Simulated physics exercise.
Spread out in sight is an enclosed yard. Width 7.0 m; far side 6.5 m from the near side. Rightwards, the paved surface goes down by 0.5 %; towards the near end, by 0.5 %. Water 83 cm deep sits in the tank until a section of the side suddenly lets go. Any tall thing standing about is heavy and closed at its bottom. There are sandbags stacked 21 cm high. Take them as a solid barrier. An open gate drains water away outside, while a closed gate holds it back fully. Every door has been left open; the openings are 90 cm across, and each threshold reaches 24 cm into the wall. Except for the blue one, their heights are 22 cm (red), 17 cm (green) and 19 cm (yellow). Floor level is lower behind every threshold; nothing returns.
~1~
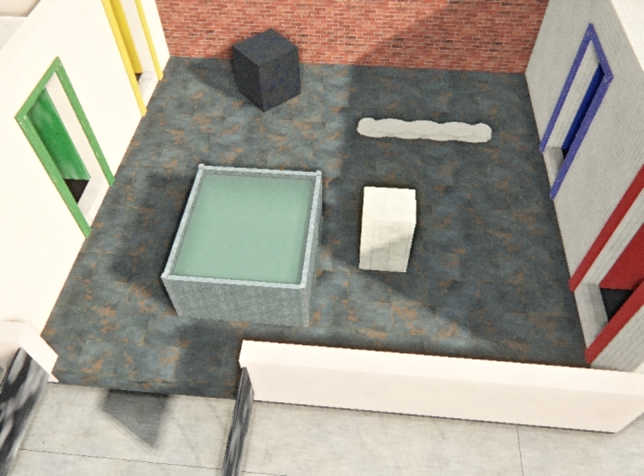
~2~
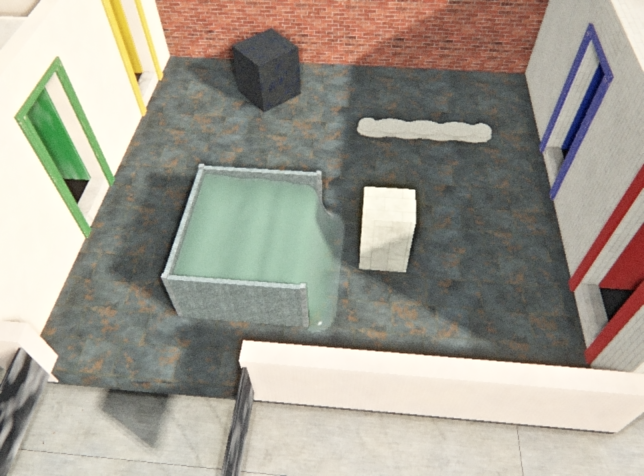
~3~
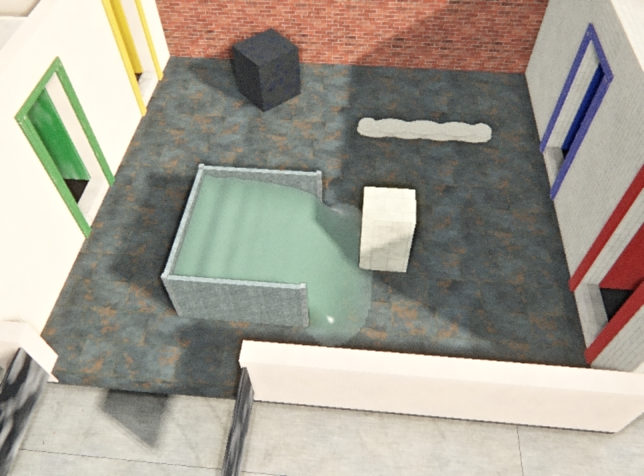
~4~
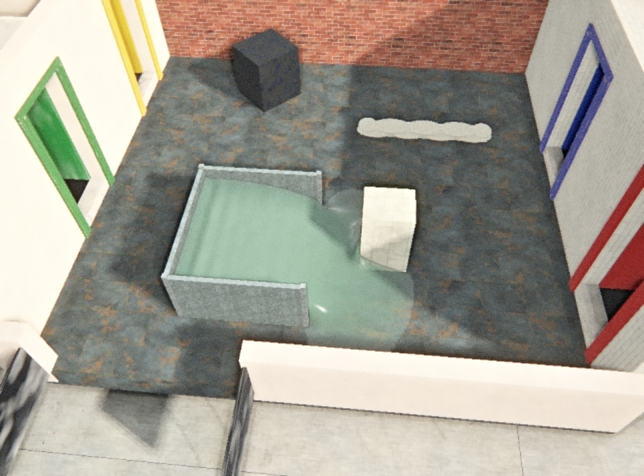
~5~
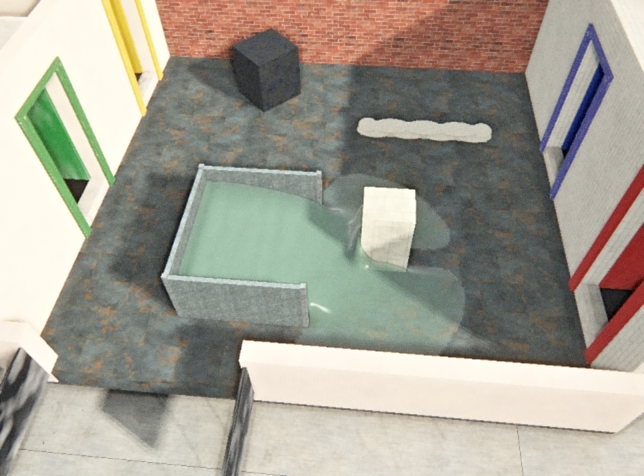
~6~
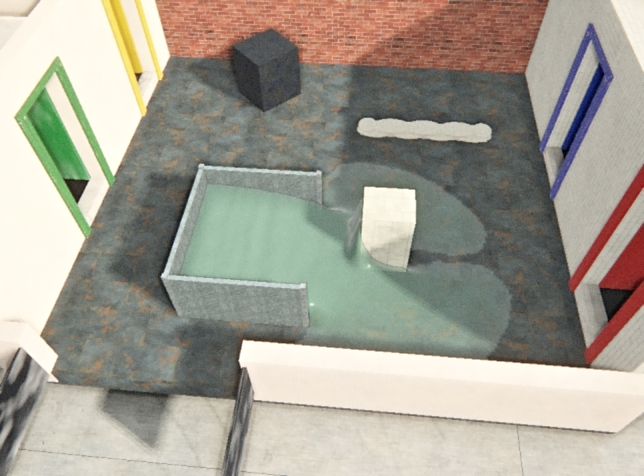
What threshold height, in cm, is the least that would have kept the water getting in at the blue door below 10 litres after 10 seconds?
The least height is about 21 cm.
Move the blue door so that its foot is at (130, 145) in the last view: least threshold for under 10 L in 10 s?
Minimum: Close to 7.0 cm.
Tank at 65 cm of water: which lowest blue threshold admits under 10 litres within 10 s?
Roughly 16 centimetres.
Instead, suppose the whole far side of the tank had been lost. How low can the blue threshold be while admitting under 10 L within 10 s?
That way, roughly 12.5 cm.
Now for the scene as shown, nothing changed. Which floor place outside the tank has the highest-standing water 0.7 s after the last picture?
Look close to (586, 401).
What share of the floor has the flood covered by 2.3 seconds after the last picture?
Around 45 per cent of the floor.
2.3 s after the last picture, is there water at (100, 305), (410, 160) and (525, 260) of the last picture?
First bone-dry, second wet through, third wet through.
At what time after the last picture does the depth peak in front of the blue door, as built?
About 2.6 seconds.
Then, 0.7 s after the last picture water covers 35 % of the floor, deepest (56 cm) near (586, 401); 12 cm at the blue door, 0 litres in over its 16 cm threshold.
Then, 2.3 s after the last picture water covers 45 % of the floor, deepest (28 cm) near (578, 359); 23 cm at the blue door, 20 litres in over its 16 cm threshold.
Then, 9.3 s after the last picture water covers 95 % of the floor, deepest (9 cm) near (571, 400); 6 cm at the blue door, 38 litres in over its 16 cm threshold.
At the blue door as built, the water peaked near 23 cm, 2.5 s after the last picture.
Run again over the same 10 s with other heights there, 23 litres in over 18 cm, 4 litres over 24 cm. The limit of 10 litres is kept from about 21 cm up.
